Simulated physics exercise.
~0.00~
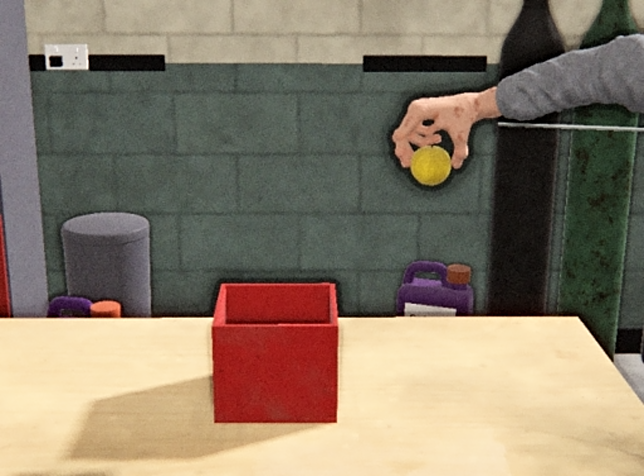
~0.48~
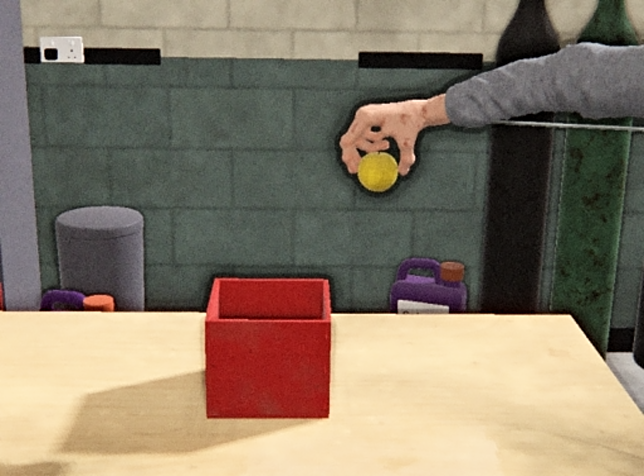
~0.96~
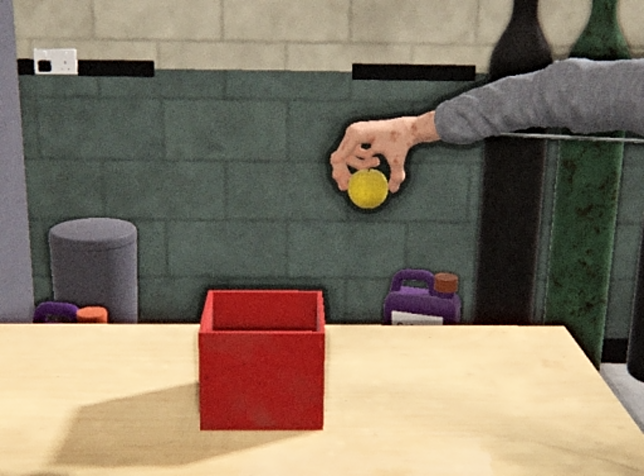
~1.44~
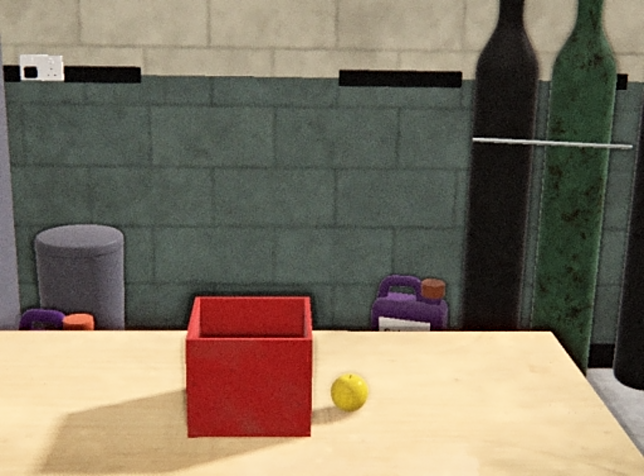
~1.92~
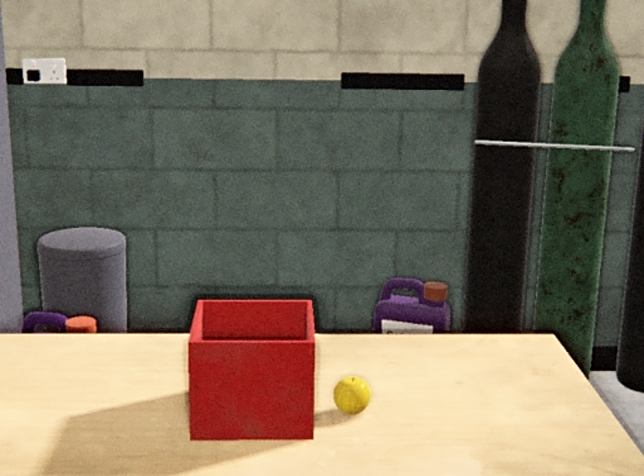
A yellow apple hangs from the fingertips of a hand reaching in from the right, seen from the front by a slightly swaying camera in a room with a green and cream block wall. Below it, an open red crate sits on a pale wooden table, with a grey bin, purple jugs and tall dark and green bottle shapes behind. The hand carries the apple left, then lowers it a little, still short of the crate. The fingers release it and the arm withdraws out of view. The apple drops to the tabletop, missing the crate, and rests just to its right.
